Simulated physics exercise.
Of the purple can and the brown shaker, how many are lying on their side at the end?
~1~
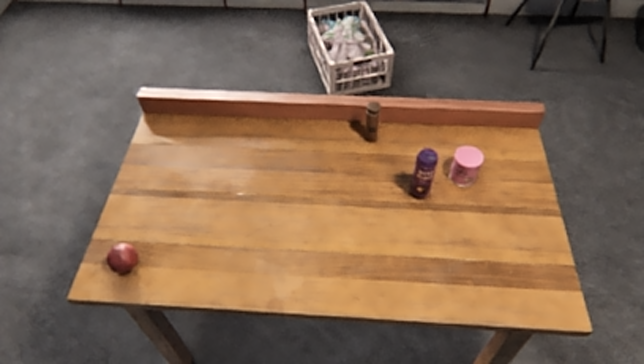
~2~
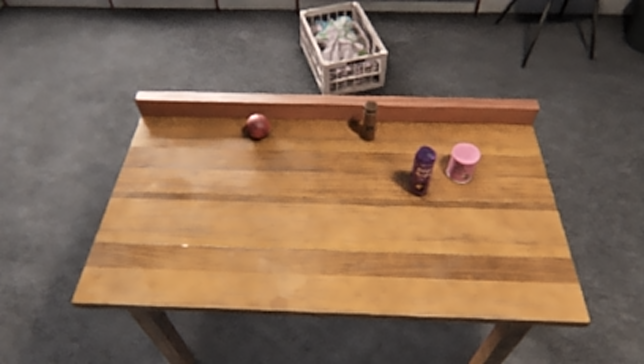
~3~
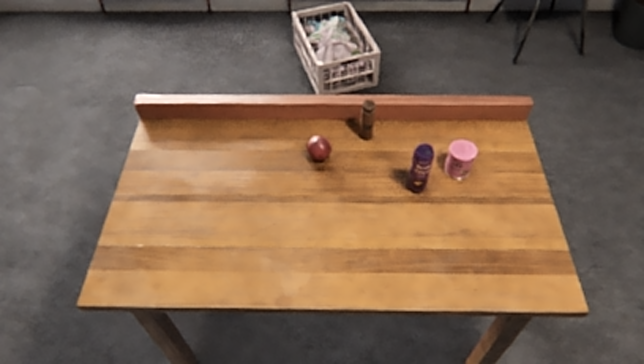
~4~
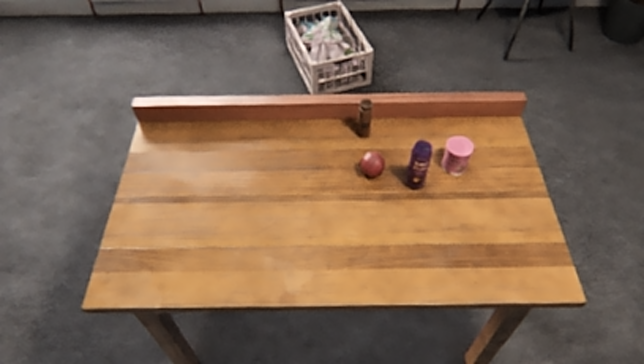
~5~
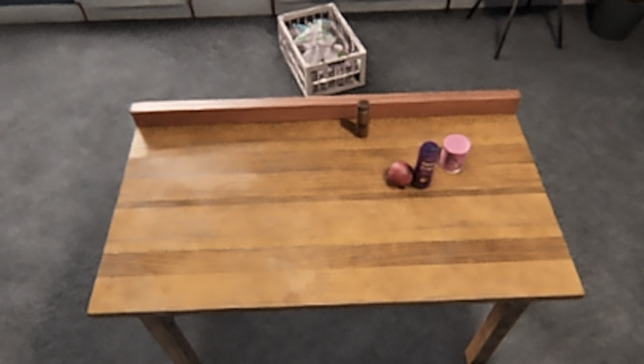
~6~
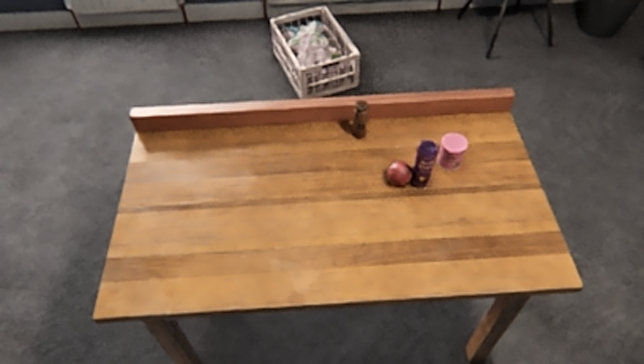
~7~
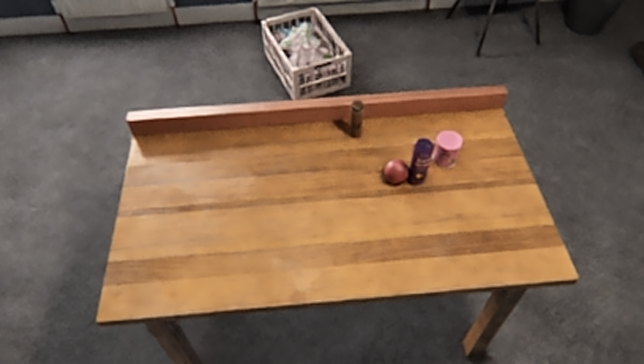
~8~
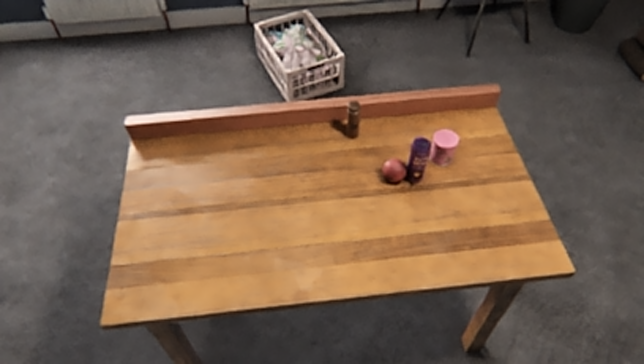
None of them are. The purple can and the brown shaker are both still upright when the ball has come to rest.
